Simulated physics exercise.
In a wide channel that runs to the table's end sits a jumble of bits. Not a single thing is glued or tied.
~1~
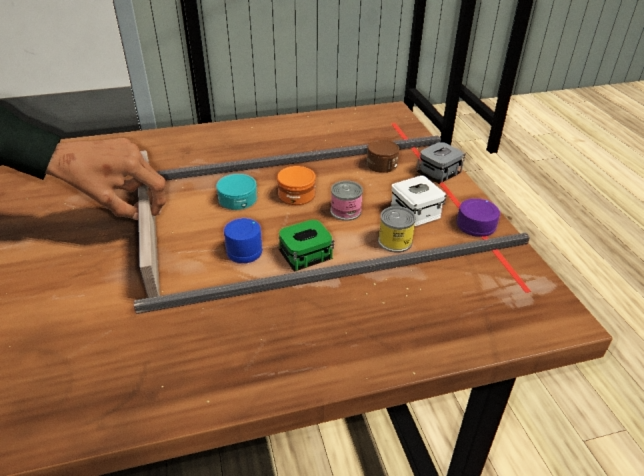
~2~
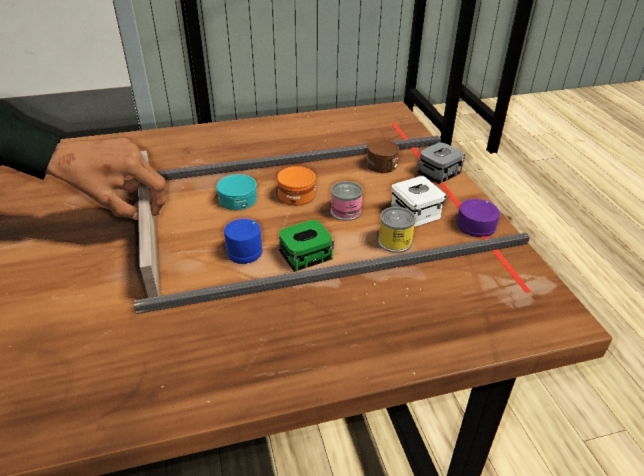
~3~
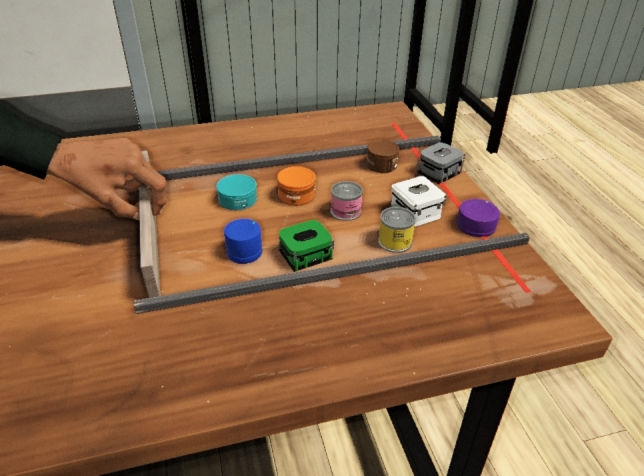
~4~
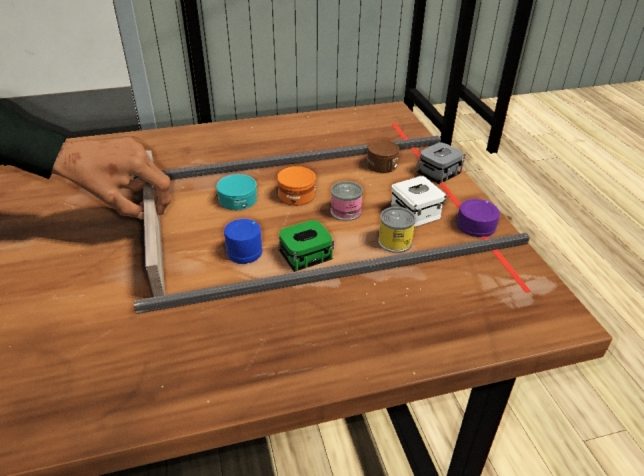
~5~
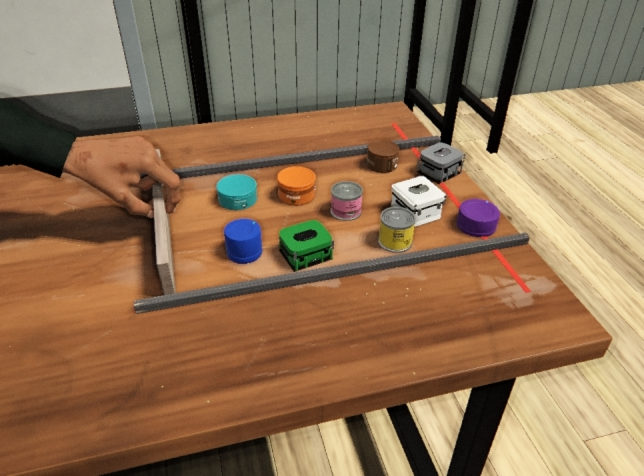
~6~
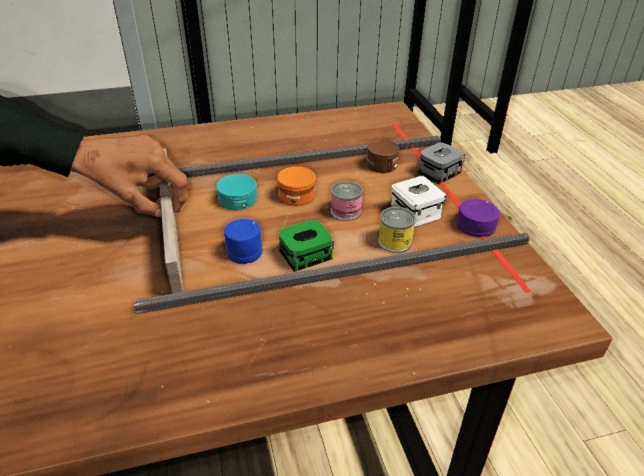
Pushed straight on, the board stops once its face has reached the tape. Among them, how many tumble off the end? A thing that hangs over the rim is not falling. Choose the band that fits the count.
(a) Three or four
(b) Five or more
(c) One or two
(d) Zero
(b) Five or more.
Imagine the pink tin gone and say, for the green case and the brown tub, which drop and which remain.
So the green case is still there and the brown tub is still there.
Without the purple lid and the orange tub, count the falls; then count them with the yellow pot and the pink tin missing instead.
3 in the first try, 4 in the second.
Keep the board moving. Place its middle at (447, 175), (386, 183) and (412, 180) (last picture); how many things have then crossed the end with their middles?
In order of the places given, that's 5, 0 and 1.
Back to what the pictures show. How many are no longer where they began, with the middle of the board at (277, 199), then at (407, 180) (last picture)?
At first I count 4, and then 10.
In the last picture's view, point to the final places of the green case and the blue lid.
Around (498, 221) and around (479, 198).
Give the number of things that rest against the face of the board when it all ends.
5 touch it.
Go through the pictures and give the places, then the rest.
Grey case (440, 162); purple lid (478, 218); white case (417, 201); board (147, 218); tape (447, 190), in the first frame.
Purple lid (478, 218); blue lid (244, 241), in the second frame.
White case (417, 201); green case (306, 245), in the third frame.
Grey case (440, 162); pink tin (346, 201), in the fourth frame.
Purple lid (478, 218); board (162, 216), in the fifth frame.
Grey case (440, 162); purple lid (478, 218); white case (417, 201); board (169, 215); tape (447, 190), in the sixth frame.
Soon after, none off yet; grey case at rest near (440, 162); purple lid at rest near (478, 218); white case at rest near (417, 201).
By the end, the number that fall off is five or more; fallen, orange tub, yellow pot, white case, purple lid and grey case.
